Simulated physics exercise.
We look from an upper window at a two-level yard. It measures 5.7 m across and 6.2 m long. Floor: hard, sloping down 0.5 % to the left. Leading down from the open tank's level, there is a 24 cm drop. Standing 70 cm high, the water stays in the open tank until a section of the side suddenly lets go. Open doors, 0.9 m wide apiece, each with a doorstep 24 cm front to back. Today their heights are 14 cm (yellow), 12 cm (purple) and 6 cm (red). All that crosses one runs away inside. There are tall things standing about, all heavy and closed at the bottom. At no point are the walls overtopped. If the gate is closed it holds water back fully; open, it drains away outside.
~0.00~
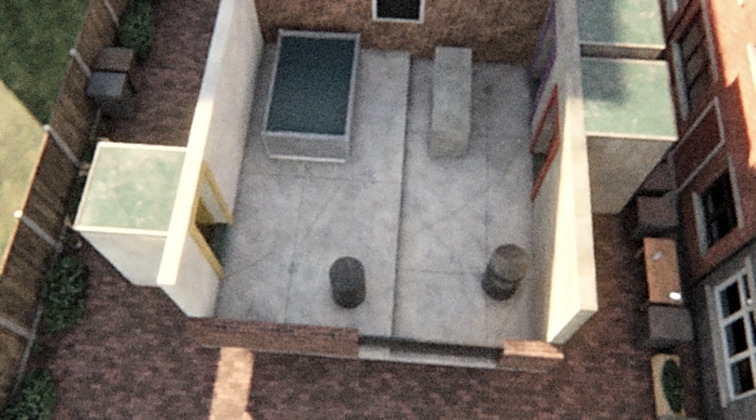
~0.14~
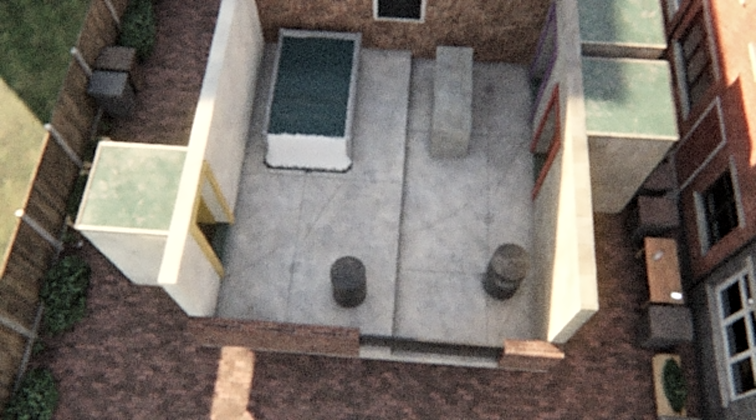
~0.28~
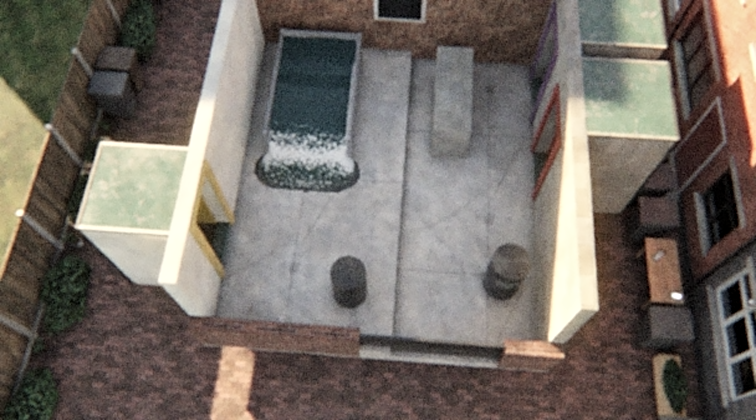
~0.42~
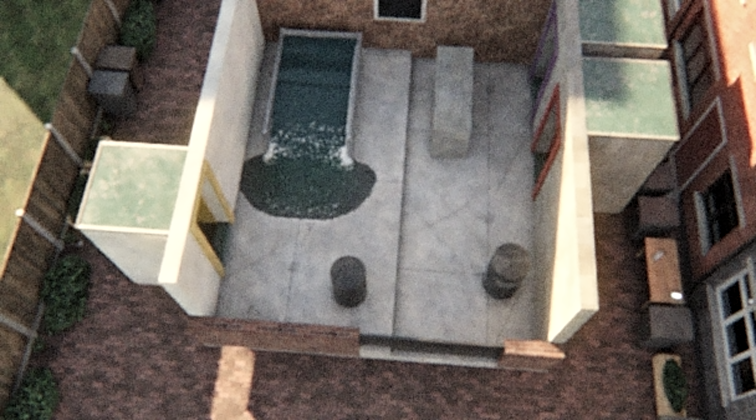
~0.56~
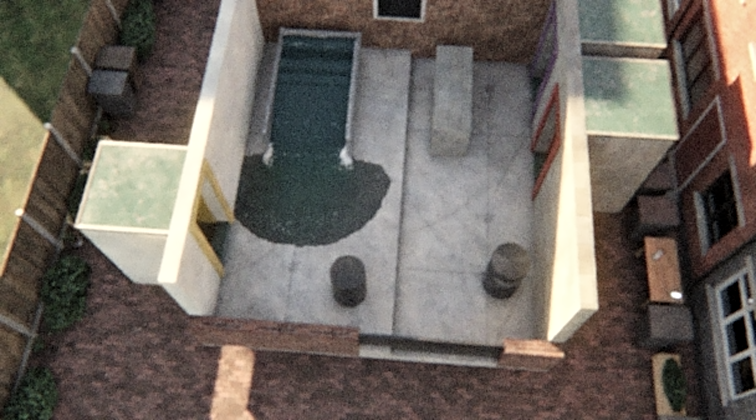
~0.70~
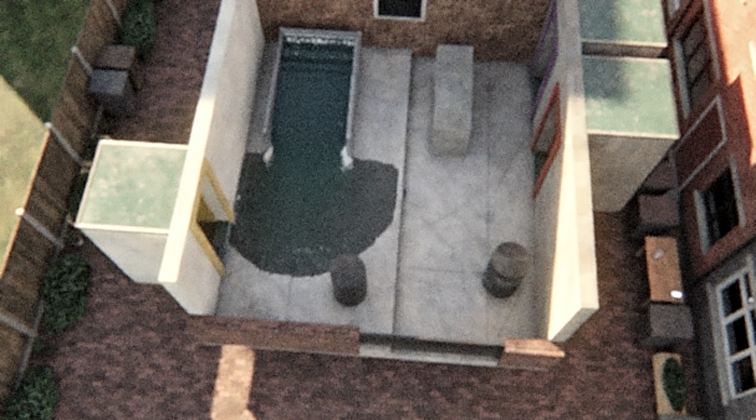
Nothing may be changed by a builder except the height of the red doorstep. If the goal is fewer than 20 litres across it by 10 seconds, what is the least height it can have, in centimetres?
The least height is roughly 7.5 cm.
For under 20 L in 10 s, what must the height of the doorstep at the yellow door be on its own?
Roughly 19 cm at the yellow door.
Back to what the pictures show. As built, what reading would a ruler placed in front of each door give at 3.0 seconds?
In cm - yellow: 20, purple: 0, red: 0.
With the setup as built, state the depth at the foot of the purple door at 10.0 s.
Lab note: Depth approx. 14.5 cm.
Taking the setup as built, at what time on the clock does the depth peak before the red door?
It peaks around 9.0 s.
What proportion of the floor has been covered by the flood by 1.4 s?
Wet: Close to 35 %.
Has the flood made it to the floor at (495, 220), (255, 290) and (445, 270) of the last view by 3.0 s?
Taking the spots one by one: Untouched, swamped, swamped.
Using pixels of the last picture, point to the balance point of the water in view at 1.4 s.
Look at about (308, 155) in the last view.
After 1.4 s water covers 35 % of the floor, deepest (42 cm) near (213, 324); it has not reached the red door.
After 3.0 s water covers 50 % of the floor, deepest (36 cm) near (330, 292); it has not reached the red door.
After 10.0 s water covers 90 % of the floor, deepest (20 cm) near (421, 132); 10 cm at the red door, 36 litres in over its 6 cm doorstep.
At the red door as built, the water arrived by 4.2 s and peaked near 12 cm at 9.2 s.
Run again over the same 10 s with other heights there, 30 litres in over 6.5 cm, 8 litres over 9 cm. The limit of 20 litres is kept from about 7.5 cm up.
